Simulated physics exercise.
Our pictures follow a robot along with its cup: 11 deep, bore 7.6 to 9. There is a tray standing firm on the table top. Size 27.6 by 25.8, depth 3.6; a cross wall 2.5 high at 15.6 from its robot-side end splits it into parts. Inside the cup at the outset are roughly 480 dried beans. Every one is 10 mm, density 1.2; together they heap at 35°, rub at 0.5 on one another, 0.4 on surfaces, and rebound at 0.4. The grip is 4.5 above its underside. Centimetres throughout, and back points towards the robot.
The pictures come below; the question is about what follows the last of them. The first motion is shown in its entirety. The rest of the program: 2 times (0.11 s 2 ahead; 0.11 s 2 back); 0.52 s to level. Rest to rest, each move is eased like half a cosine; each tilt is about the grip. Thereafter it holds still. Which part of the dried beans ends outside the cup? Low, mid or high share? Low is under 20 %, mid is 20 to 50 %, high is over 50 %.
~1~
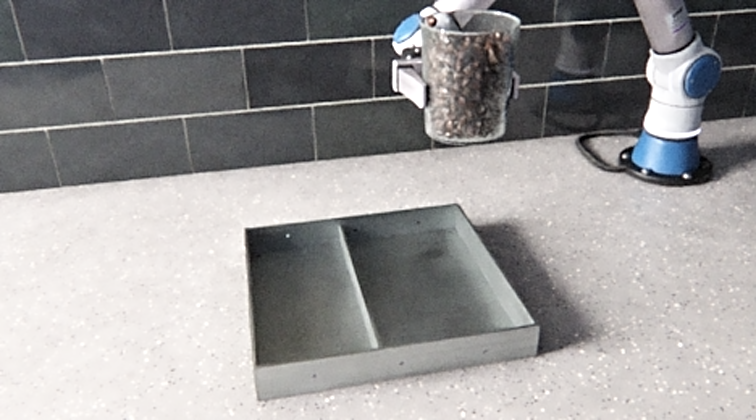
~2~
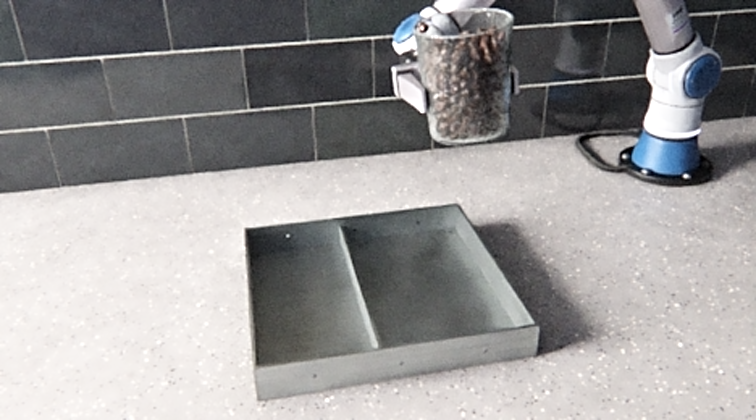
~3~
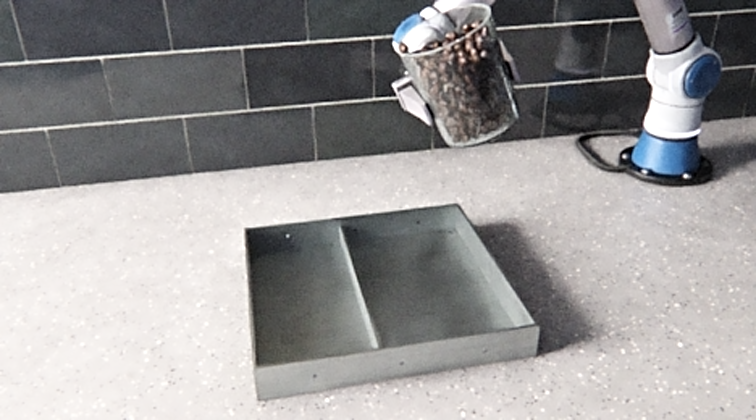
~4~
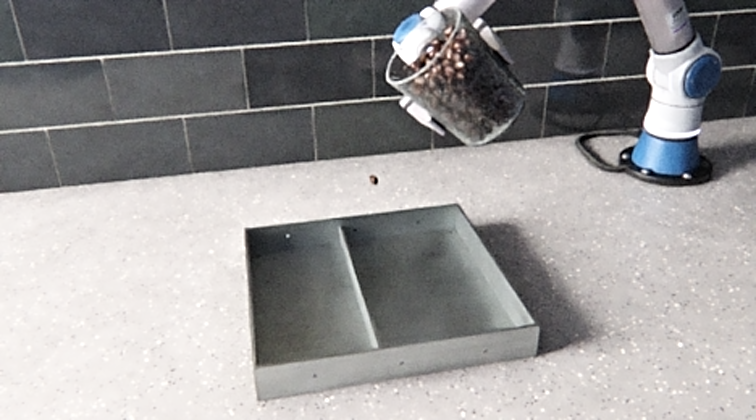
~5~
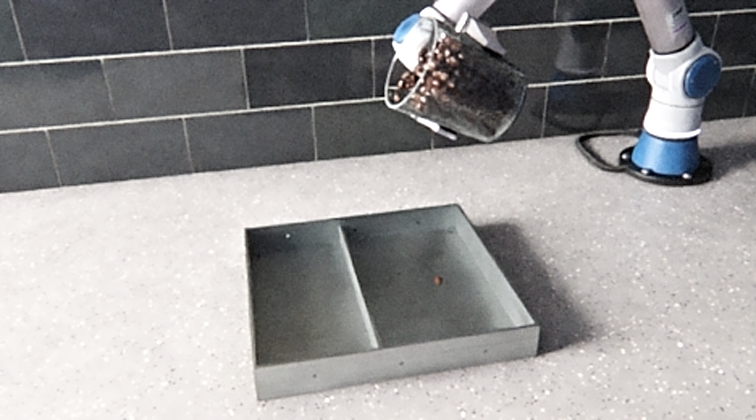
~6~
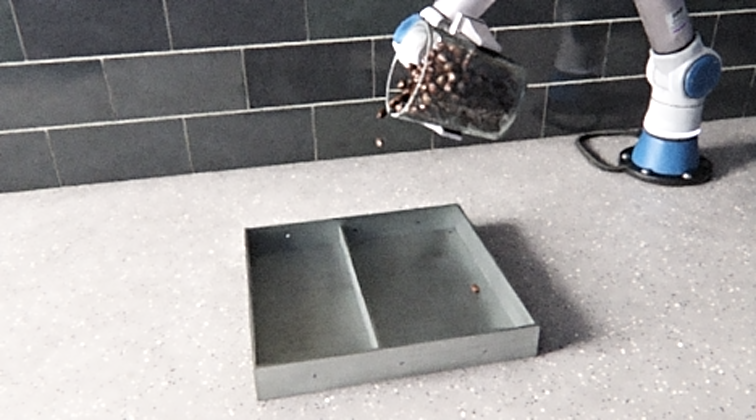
A low share.
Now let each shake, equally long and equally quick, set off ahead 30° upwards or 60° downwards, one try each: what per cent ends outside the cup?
Result: Approx. 15 % and 0 %, one try each.
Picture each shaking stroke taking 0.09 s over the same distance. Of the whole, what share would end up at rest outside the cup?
That gives about 15 percent.
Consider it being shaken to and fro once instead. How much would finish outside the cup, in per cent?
In that case it would be roughly 5 per cent.
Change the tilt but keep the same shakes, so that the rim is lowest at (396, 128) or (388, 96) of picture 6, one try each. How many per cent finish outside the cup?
The first try gives around 30 percent and the second around 5 percent.
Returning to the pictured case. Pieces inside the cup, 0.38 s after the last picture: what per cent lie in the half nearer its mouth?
Estimate: Around 45 %.
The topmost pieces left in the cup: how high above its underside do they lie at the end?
Around 11.0 cm up.
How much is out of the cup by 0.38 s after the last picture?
About 5 in a hundred parts are out by then.
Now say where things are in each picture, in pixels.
Cup middle at (467, 79), level; upper third of the load around (469, 57), from x 430 to 510, top at y 20; 481 in the cup, in the first frame.
Cup middle at (466, 79), tilted 6° forward; upper third of the load around (468, 58), from x 425 to 505, top at y 30, in the second frame.
Cup middle at (464, 80), tilted 23° forward; upper third of the load around (465, 59), from x 405 to 510, top at y 25, in the third frame.
Cup middle at (461, 82), tilted 44° forward; upper third of the load around (461, 63), from x 375 to 515, top at y 30; 480 in the cup, 1 in flight or on a rim, in the fourth frame.
Cup middle at (459, 85), tilted 62° forward; upper third of the load around (457, 66), from x 400 to 515, top at y 40; 480 in the cup, 1 in the robot-side part, in the fifth frame.
Cup middle at (458, 86), tilted 68° forward; upper third of the load around (459, 68), from x 380 to 515, top at y 45; 478 in the cup, 1 in the robot-side part, 2 in flight or on a rim, in the sixth frame.
Then, 0.38 s after the last picture, tilted 68° forward, highest piece 27 above the table; 450 in the cup, 10 in the robot-side part, 7 in the far-side part, 14 in flight or on a rim.
Then, 0.77 s after the last picture, tilted 20° forward, highest piece 30 above the table; 429 in the cup, 28 in the far-side part, 21 in the robot-side part, 3 in flight or on a rim.
Then, 1.16 s after the last picture, level, highest piece 31 above the table; 429 in the cup, 31 in the far-side part, 21 in the robot-side part.
Then, 2.21 s after the last picture, level, highest piece 31 above the table; 429 in the cup, 31 in the far-side part, 21 in the robot-side part.
Final count, 429 in the cup, 31 in the far-side part, 21 in the robot-side part. That is 11 % outside the cup.
